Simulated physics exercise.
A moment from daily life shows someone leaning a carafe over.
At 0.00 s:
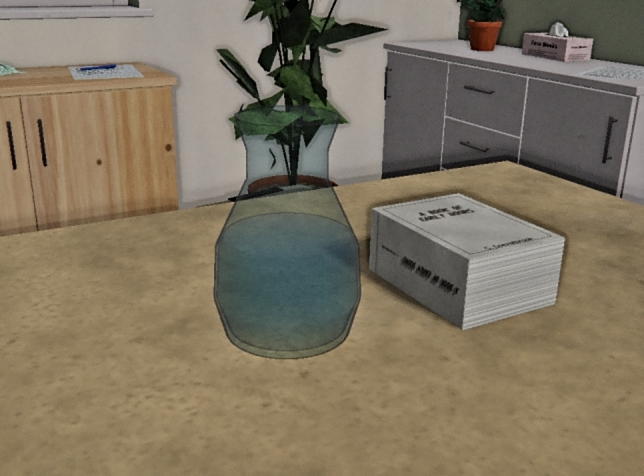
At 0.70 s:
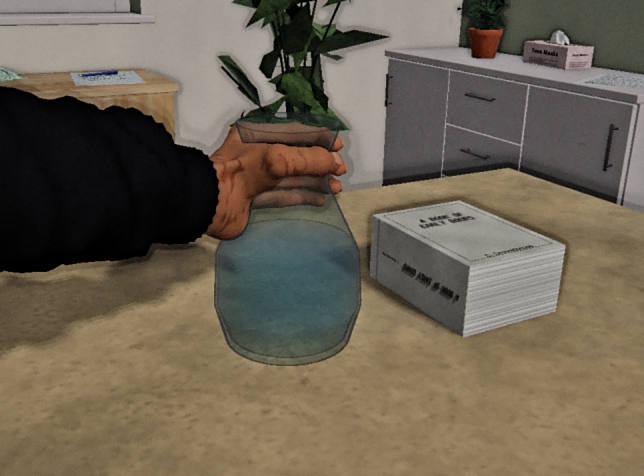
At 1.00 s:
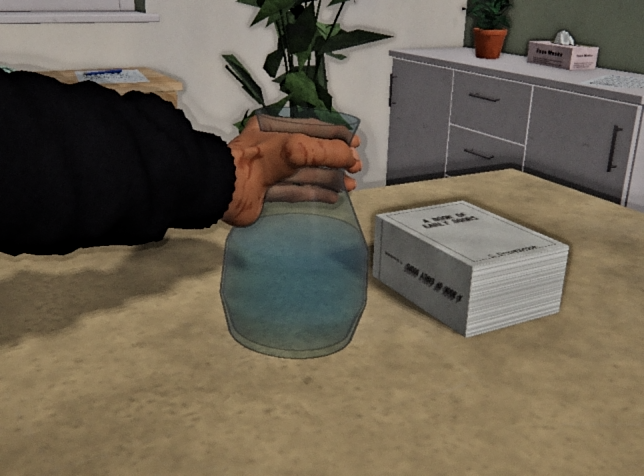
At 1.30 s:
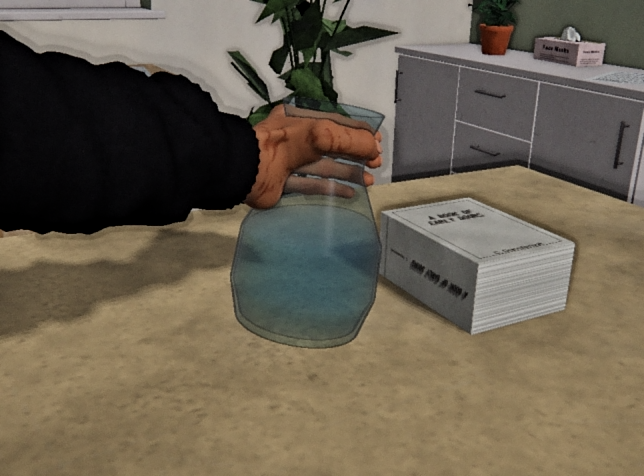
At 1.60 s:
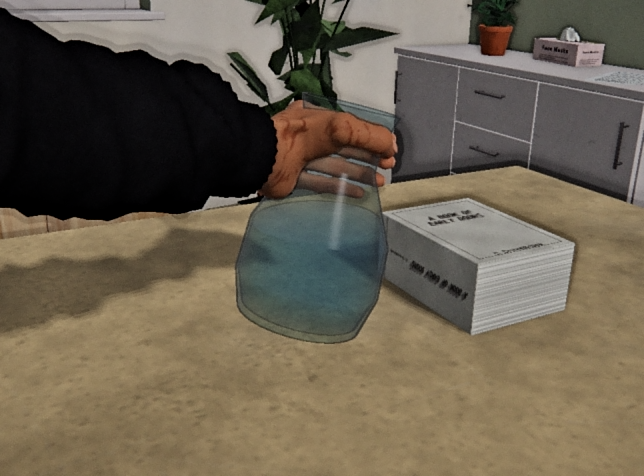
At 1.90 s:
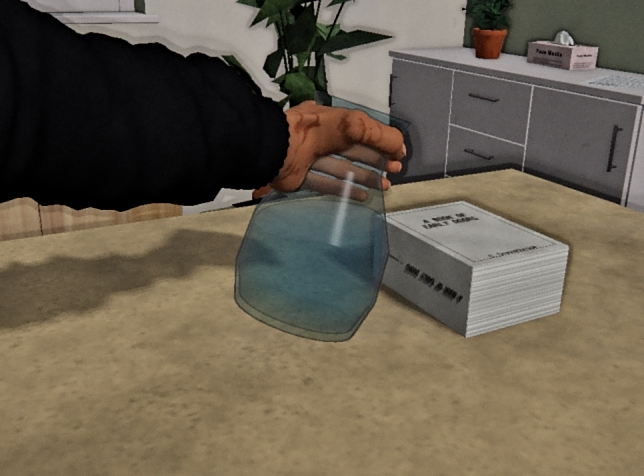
On a tan tabletop in a room with cabinets and a leafy plant, a glass carafe about half full of bluish liquid stands upright beside a thick book. A dark-sleeved arm reaches in from the left and grasps its neck, then tilts the carafe moderately rightward, towards the book.
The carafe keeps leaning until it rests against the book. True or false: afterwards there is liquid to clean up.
False.
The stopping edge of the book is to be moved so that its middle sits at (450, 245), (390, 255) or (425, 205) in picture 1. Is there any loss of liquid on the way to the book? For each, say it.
Going one by one, I'd say some escapes, nothing escapes and nothing escapes.
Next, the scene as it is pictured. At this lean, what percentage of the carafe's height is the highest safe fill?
It can go up to around 65 per cent.
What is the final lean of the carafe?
Roughly 50 degrees.
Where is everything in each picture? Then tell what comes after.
It stands upright; carafe (287, 223) about half full, in the first picture.
A hand takes hold; carafe about half full, surface at (288, 241); book (461, 262), in the second picture.
The top moves towards the book; carafe (299, 223) about half full, in the third picture.
On the way over; carafe about half full, surface at (314, 224); book (470, 259), in the fourth picture.
It is leaning; carafe (325, 211) about half full, in the fifth picture.
Tipping on its foot; carafe about half full, surface at (326, 218); book (464, 262), in the sixth picture.
After 2.5 s, the carafe leans by about 35°; nothing has left it.
After 3.1 s, the carafe leans by about 45°; nothing has left it.
After 4.5 s, the carafe leans by about 50°, against the book; nothing has left it.
